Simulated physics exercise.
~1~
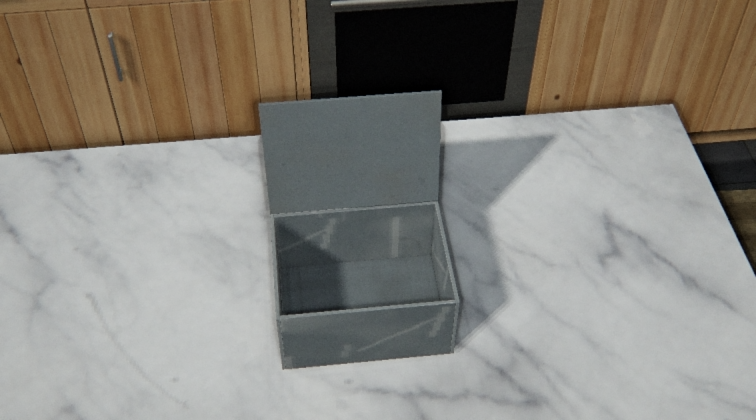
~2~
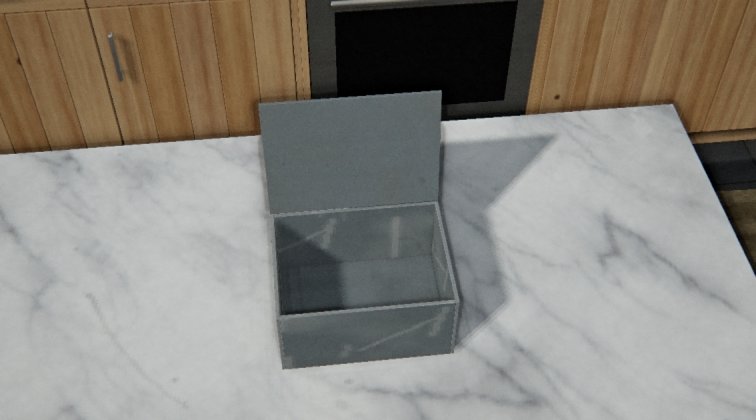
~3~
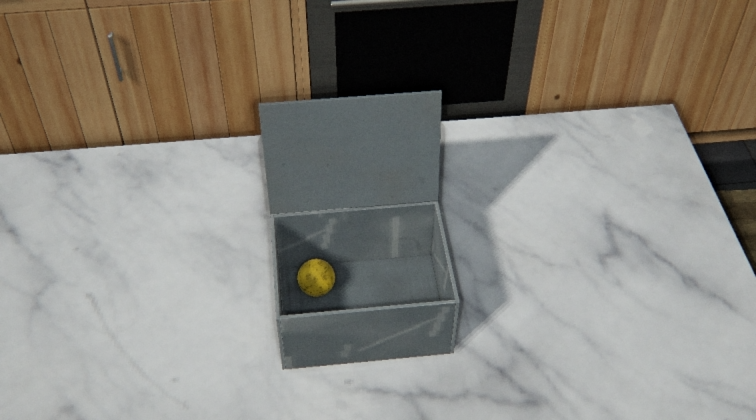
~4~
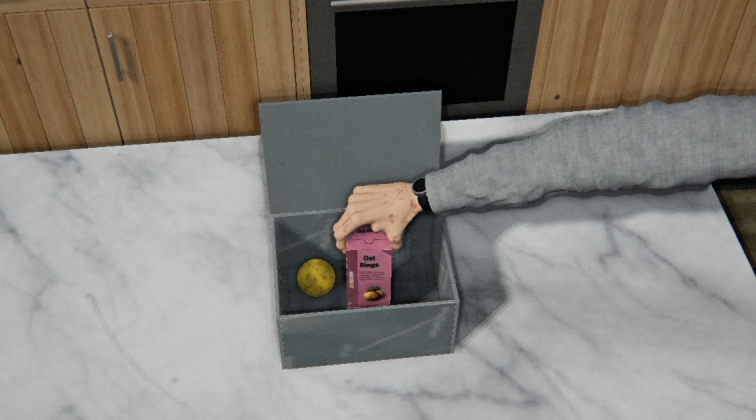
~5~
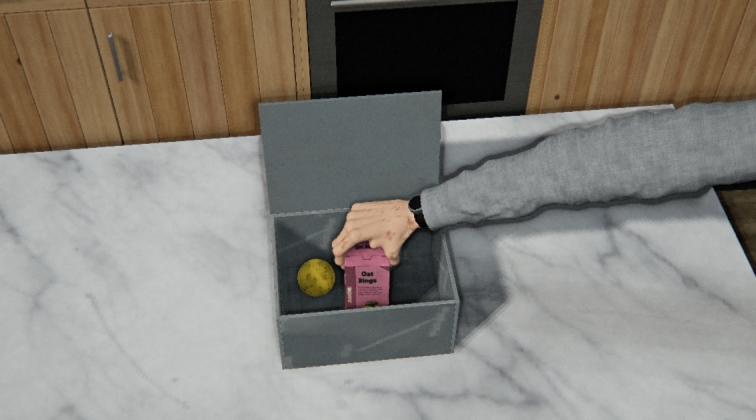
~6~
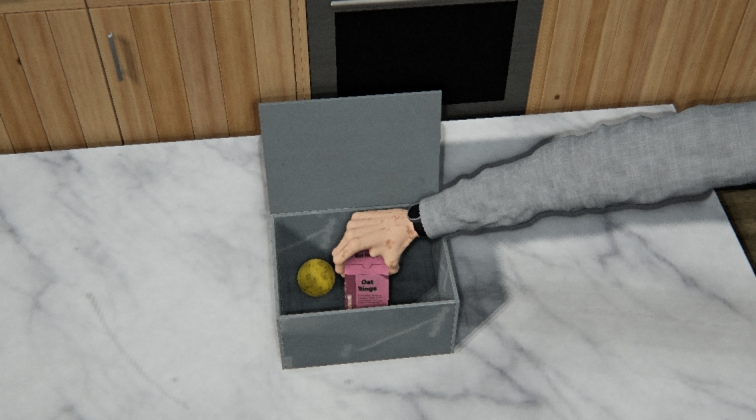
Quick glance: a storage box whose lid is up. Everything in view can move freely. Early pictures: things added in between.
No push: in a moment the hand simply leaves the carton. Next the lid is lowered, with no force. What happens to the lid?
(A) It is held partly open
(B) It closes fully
It is held partly open.
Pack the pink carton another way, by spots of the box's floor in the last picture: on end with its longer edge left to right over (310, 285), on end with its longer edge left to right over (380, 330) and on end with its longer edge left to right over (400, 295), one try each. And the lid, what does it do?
The lid is kept from lowering the first try, is kept from lowering the second try and is kept from lowering the third try.
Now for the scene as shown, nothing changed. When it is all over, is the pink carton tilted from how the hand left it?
As it turns out, the pink carton keeps its original angle.
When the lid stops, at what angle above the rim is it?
Near 10°.
Then, 1.10 s after the last picture, lid starting down.
Then, 1.50 s after the last picture, lid 66° above the rim.
Then, 1.90 s after the last picture, lid 38° above the rim.
Then, 2.10 s after the last picture, lid 23° above the rim.
At rest, lid 10° above the rim; both in place. Seen from the same camera at the end, pink carton near (367, 290).
